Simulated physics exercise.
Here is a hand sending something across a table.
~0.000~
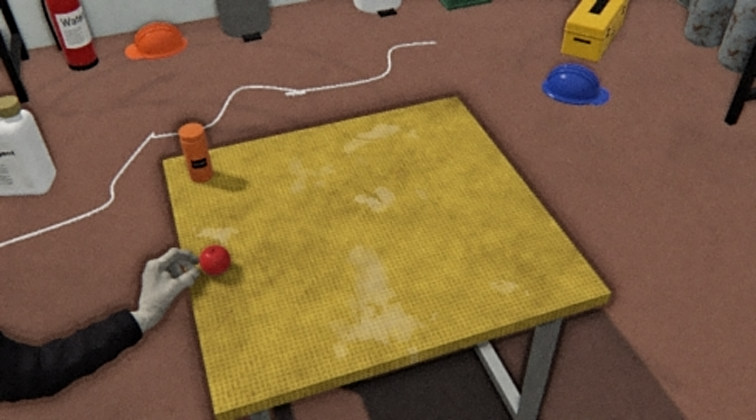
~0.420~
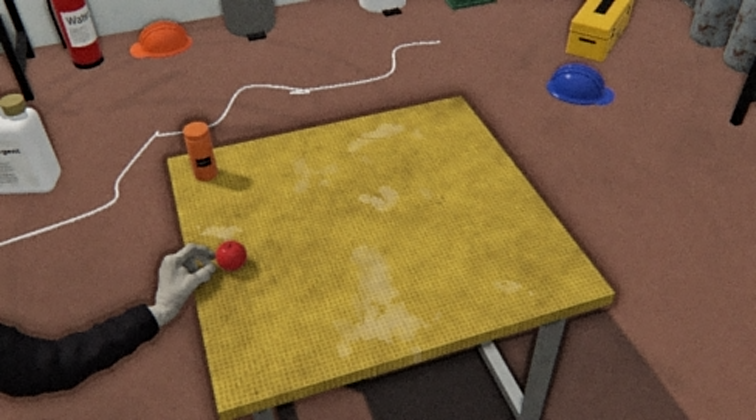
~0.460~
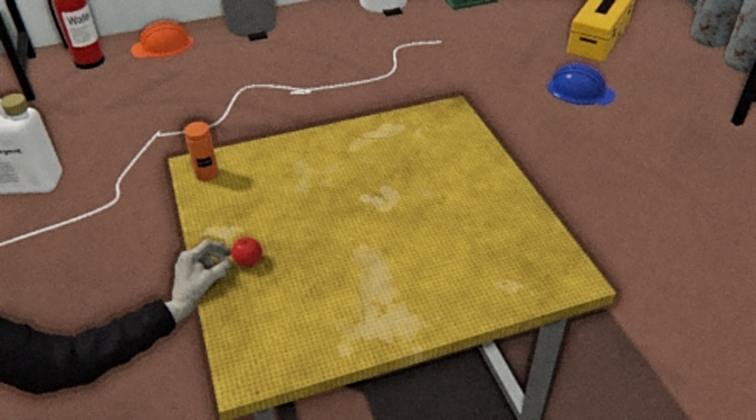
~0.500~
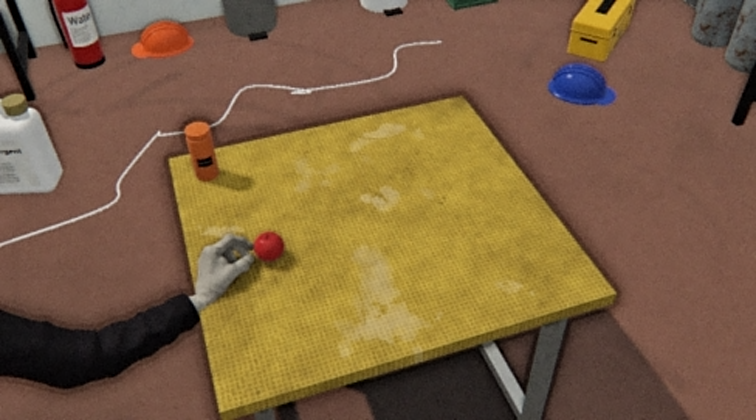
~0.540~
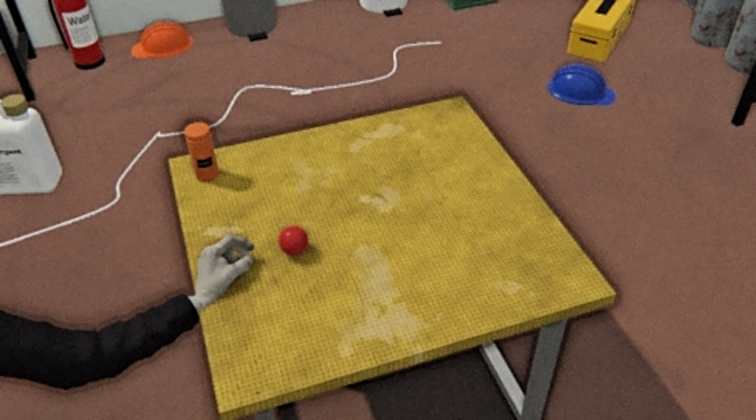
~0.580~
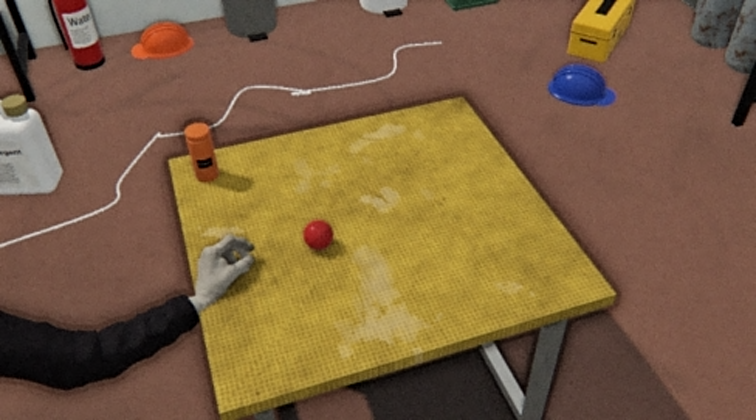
The video shows a gloved hand pushing a red apple rightward across a yellow table, past an orange can standing near the far left corner; the hand then stays still while the apple moves on toward the right, away from it.
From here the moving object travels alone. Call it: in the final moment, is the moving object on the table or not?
It is not on the table.
After 0.78 s, red apple shifted well along near (431, 207).
After 0.98 s, red apple shifted well along near (529, 182).
After 1.28 s, red apple now off the table.
After 1.48 s, things are still on the move.
In the end (1.6 s), off the table, red apple.
